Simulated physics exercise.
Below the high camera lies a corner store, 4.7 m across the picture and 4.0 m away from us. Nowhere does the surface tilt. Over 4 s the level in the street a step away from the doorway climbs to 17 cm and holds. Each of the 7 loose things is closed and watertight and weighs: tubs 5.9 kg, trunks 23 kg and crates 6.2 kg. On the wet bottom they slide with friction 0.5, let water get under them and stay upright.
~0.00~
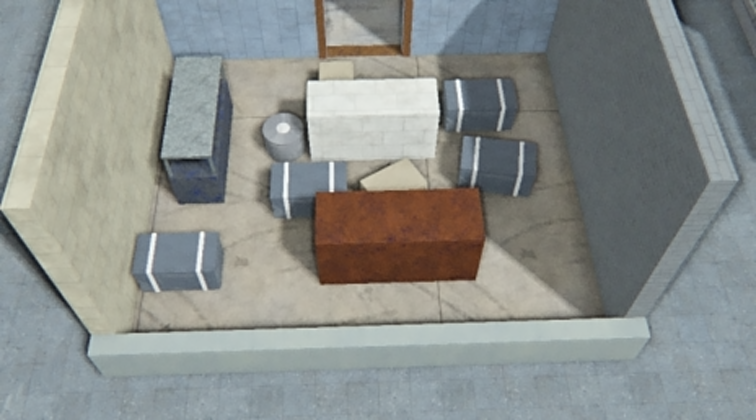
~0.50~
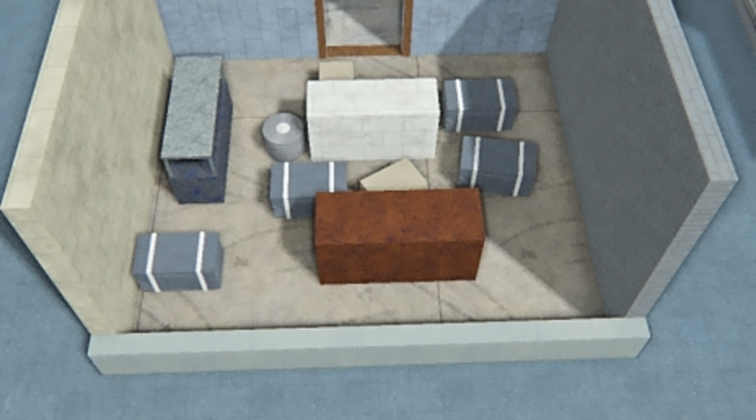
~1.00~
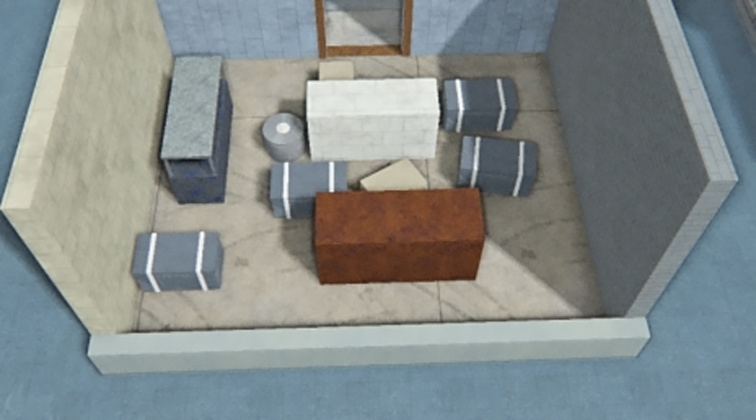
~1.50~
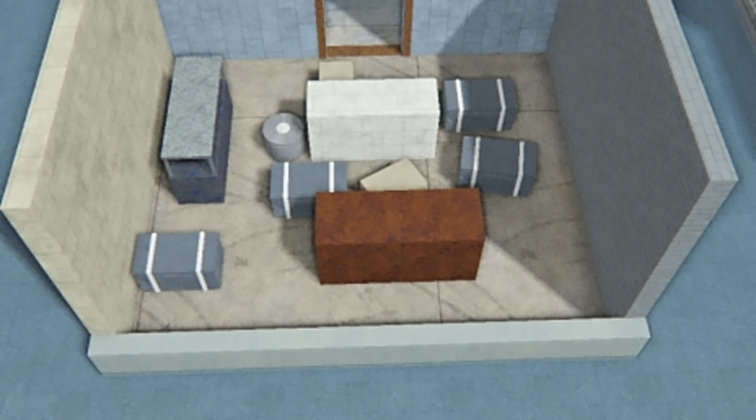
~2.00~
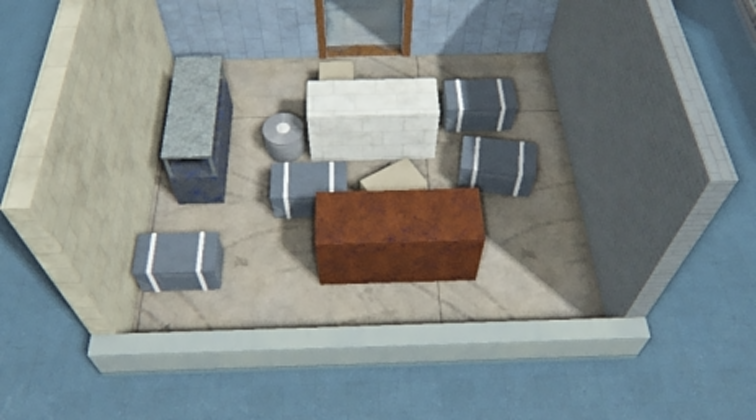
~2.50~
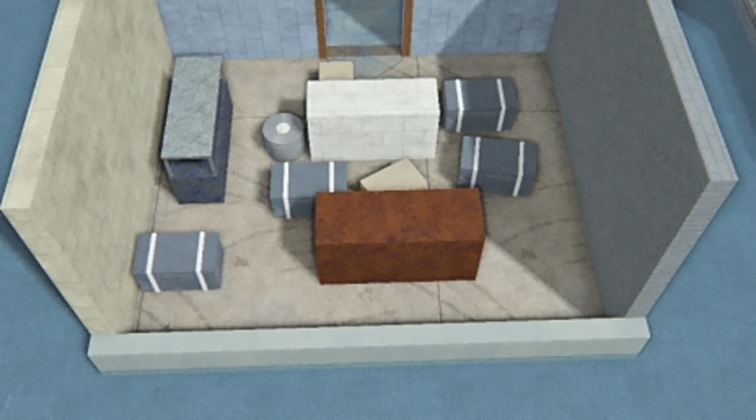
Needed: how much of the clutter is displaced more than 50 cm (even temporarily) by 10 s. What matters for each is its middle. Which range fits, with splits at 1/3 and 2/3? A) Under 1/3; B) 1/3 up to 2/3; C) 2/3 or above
A, under 1/3.
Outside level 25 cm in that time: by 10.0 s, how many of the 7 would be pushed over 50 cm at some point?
Result: 2.
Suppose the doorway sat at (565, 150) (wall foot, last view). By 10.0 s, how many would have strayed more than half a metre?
Then it comes to 3.
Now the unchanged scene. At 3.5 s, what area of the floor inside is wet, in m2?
Wet: Near 1.5 m2.
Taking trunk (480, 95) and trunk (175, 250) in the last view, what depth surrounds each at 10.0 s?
Roughly 5 and 4 cm.
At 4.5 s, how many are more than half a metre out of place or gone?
The number I get is 0.
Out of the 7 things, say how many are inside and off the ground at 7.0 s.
The count is 1.
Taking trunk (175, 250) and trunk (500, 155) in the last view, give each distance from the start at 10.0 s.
0 cm, 0 cm.
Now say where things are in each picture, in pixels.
A tub at (283, 128), on the bottom; a trunk at (480, 94) rests on the ground; 0.0 m2 under water; 0 of 7 have shifted, in the first frame.
A tub at (283, 128), on the bottom; a trunk at (480, 94), on the bottom; water covers 0.0 m2; 0 of 7 have shifted, in the second frame.
A tub at (283, 128) rests on the ground; a trunk at (480, 94) rests on the ground; 0.0 m2 under water; 0 of 7 have shifted, in the third frame.
A tub at (283, 128), on the bottom; a trunk at (480, 94) rests on the ground; water covers 0.0 m2; 0 of 7 have shifted, in the fourth frame.
A tub at (283, 128) rests on the ground; a trunk at (480, 94), on the bottom; water covers 0.0 m2; 0 of 7 have shifted, in the fifth frame.
A tub at (283, 128), on the bottom; a trunk at (480, 94), on the bottom; 0.2 m2 under water; 0 of 7 have shifted, in the sixth frame.
After 3.5 s 0 of 7 are over 50 cm from their spots; 0 afloat.
After 4.5 s 0 of 7 are over 50 cm from their spots; 1 afloat.
After 7.0 s 1 of 7 are over 50 cm from their spots; 1 afloat.
After 10.0 s 1 of 7 are over 50 cm from their spots, and 1 have been at some point; 1 afloat.
